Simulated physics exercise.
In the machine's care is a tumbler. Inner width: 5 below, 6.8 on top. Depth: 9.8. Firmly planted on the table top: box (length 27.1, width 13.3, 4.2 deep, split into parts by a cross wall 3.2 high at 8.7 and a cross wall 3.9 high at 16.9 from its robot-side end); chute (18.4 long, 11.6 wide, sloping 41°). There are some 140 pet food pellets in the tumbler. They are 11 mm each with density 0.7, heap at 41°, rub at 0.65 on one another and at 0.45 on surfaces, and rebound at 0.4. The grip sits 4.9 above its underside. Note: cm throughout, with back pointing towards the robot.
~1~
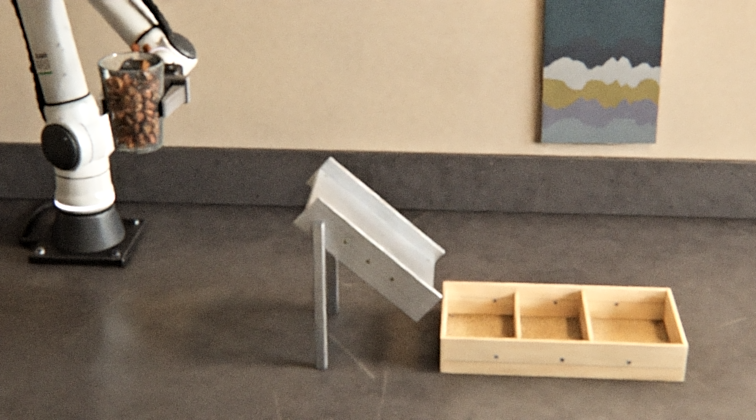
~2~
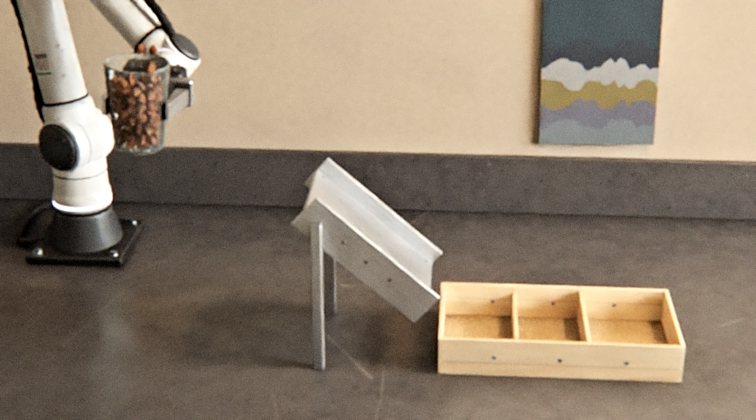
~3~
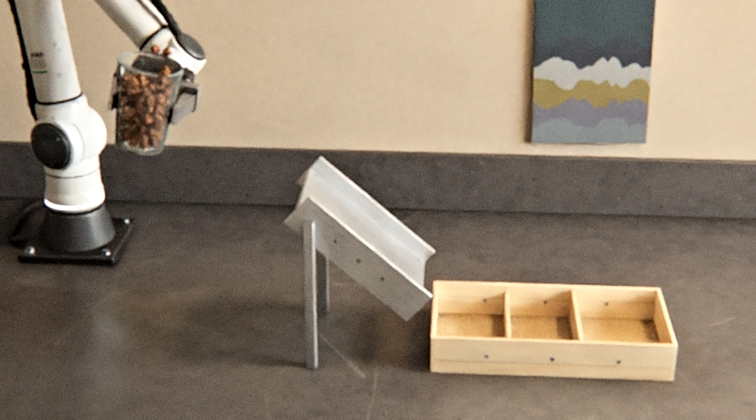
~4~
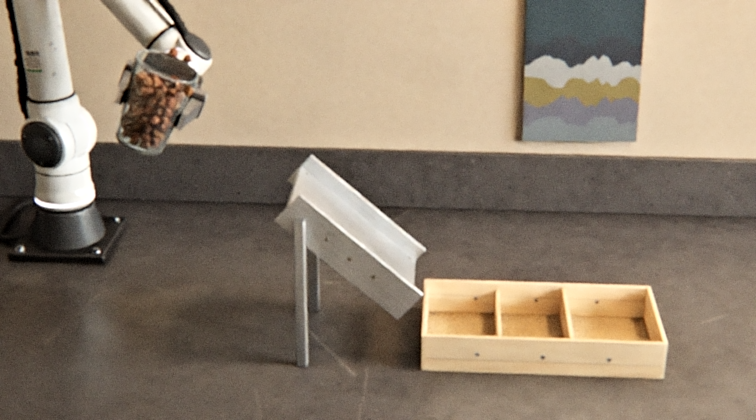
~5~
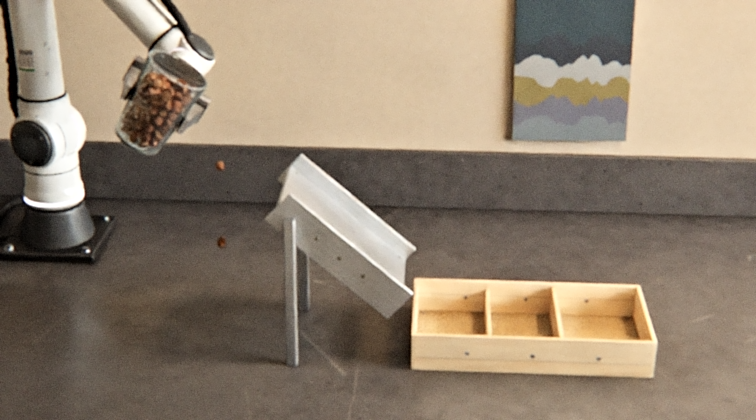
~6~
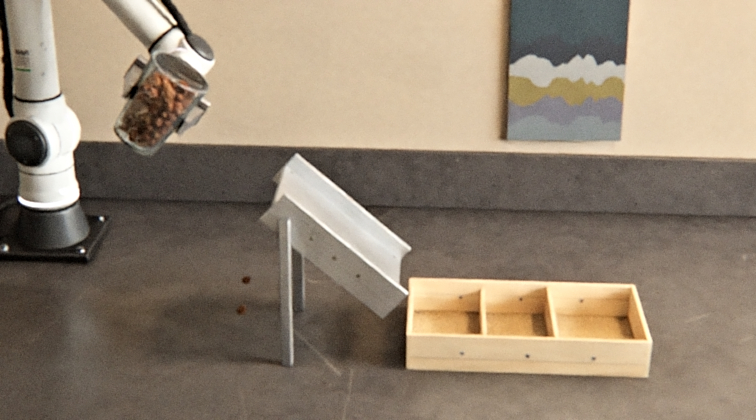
At first, a robot arm holds a clear tumbler of brown pellets nearly upright, left of a sloping metal chute and a wooden box with three compartments. The arm gradually tilts the tumbler to the right, and then two pellets drop through the air left of the chute while the rest stay inside.
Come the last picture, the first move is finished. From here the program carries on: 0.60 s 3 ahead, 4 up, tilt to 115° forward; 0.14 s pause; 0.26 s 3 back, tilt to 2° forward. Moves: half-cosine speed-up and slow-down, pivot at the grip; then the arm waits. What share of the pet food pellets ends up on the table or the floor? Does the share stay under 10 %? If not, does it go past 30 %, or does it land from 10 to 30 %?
No, it goes past 30 %.
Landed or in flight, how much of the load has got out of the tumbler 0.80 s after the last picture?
By then about 50 % is out.
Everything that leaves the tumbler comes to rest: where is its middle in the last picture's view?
Approximately (292, 332) in pixels.
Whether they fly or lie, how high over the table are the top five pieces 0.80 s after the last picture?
Roughly 34 centimetres, give or take.
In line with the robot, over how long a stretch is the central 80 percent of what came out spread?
Around 24 cm long.
Then, 0.40 s later, tilted 95° forward, highest piece 34 above the table; 138 in the tumbler, 2 on the table or floor.
Then, 0.80 s later, tilted 101° forward, highest piece 34 above the table; 73 in the tumbler, 22 on the table or floor, 45 on the chute or in flight.
Then, 1.20 s later, tilted 2° forward, highest piece 33 above the table; 73 on the table or floor, 53 in the tumbler, 7 in the robot-side part, 7 on the chute or in flight.
Then, 2.25 s later, tilted 2° forward, highest piece 33 above the table; 78 on the table or floor, 53 in the tumbler, 9 in the robot-side part.
At rest, 78 on the table or floor, 53 in the tumbler, 9 in the robot-side part. That is 56 % on the table or floor.
